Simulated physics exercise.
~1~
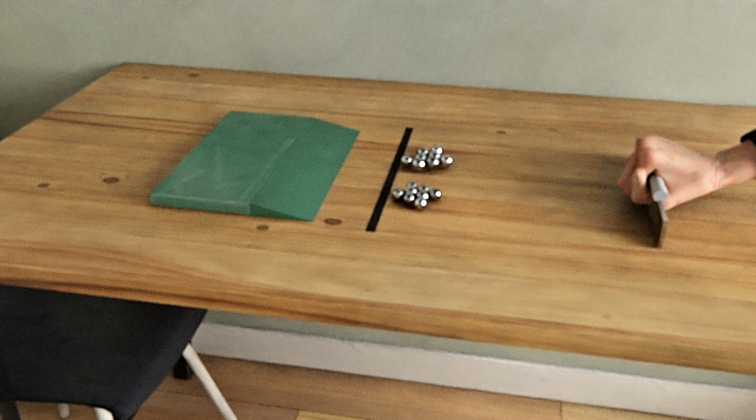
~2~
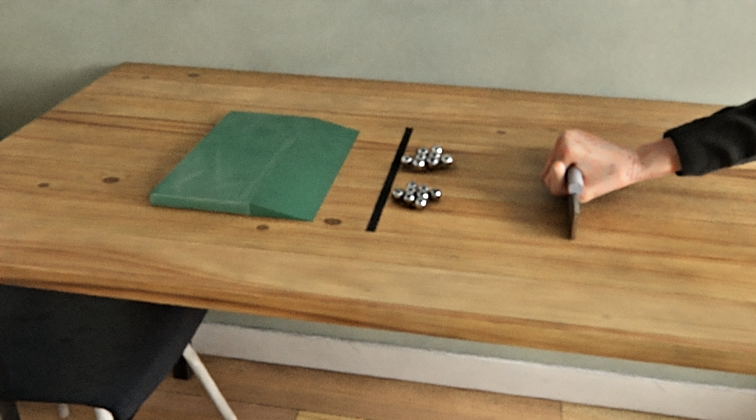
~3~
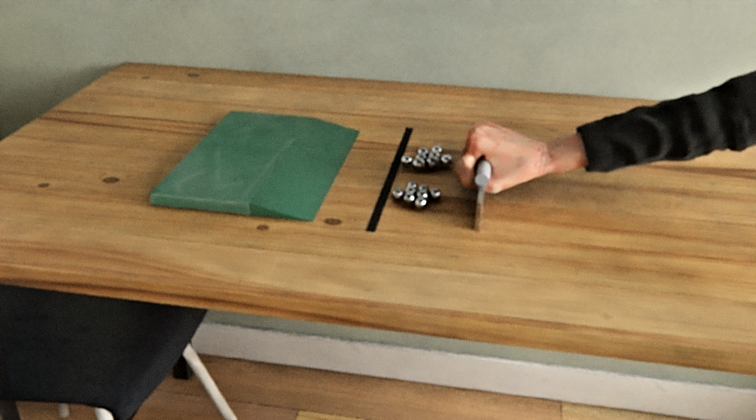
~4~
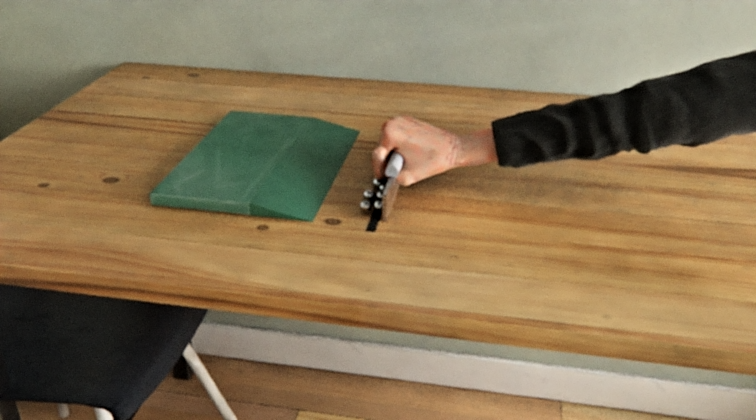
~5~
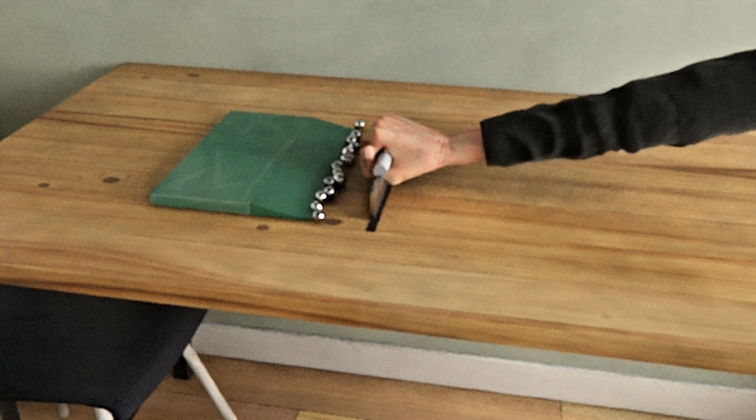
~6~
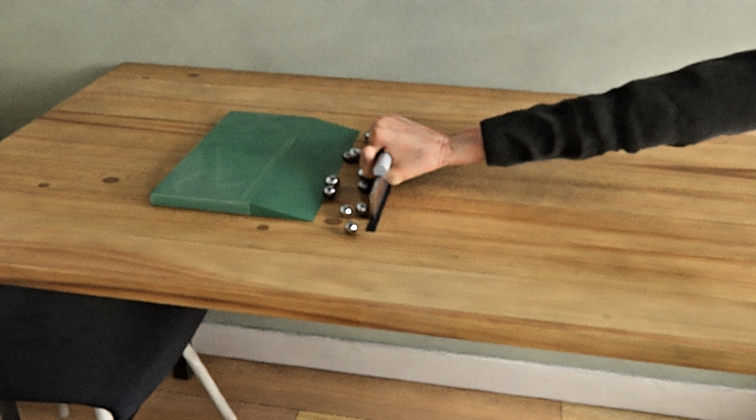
A hand slid a scraper left across a wooden table, pushing two clusters of small shiny balls over a black tape strip, where it stopped; the balls spread against the green ramp's edge, then rolled back slightly and ended short of it.
